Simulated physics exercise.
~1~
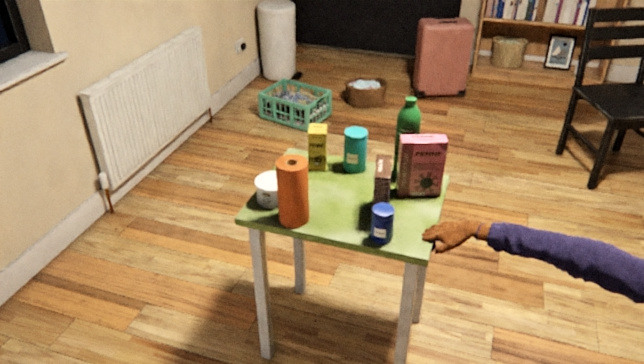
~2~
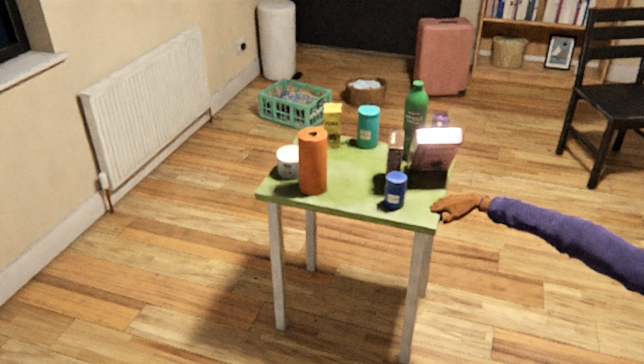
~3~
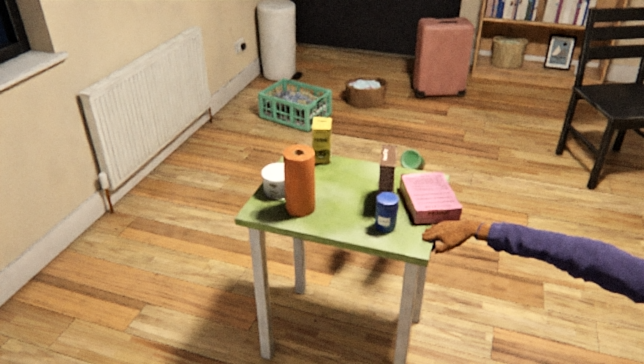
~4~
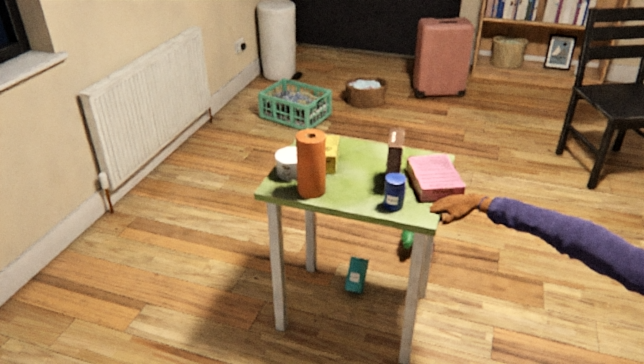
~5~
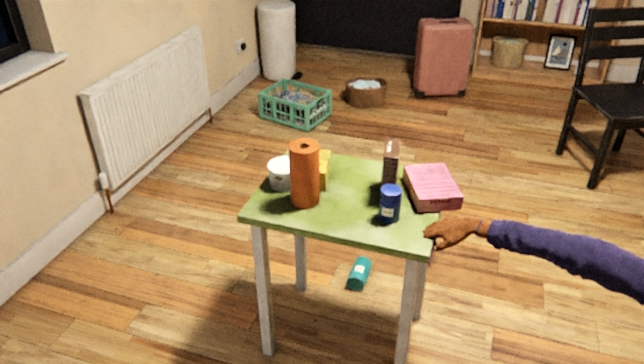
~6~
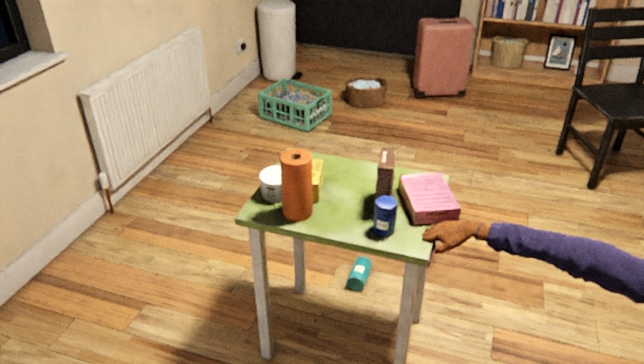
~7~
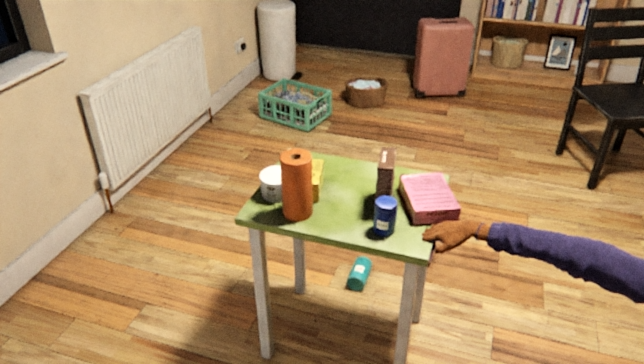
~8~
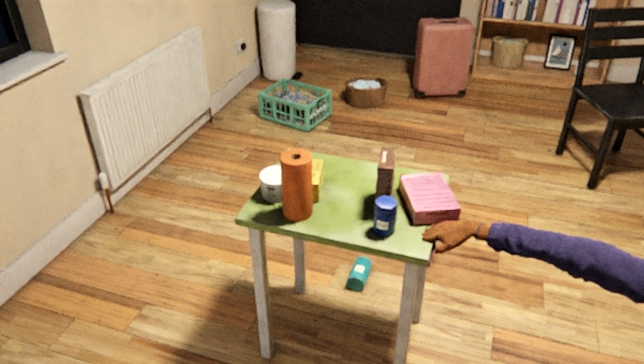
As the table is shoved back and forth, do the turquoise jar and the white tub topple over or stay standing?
The turquoise jar topples and ends up lying on the floor. The white tub stays standing on the table.
A hand jolts a green table, toppling several items and sending a turquoise jar floorward.
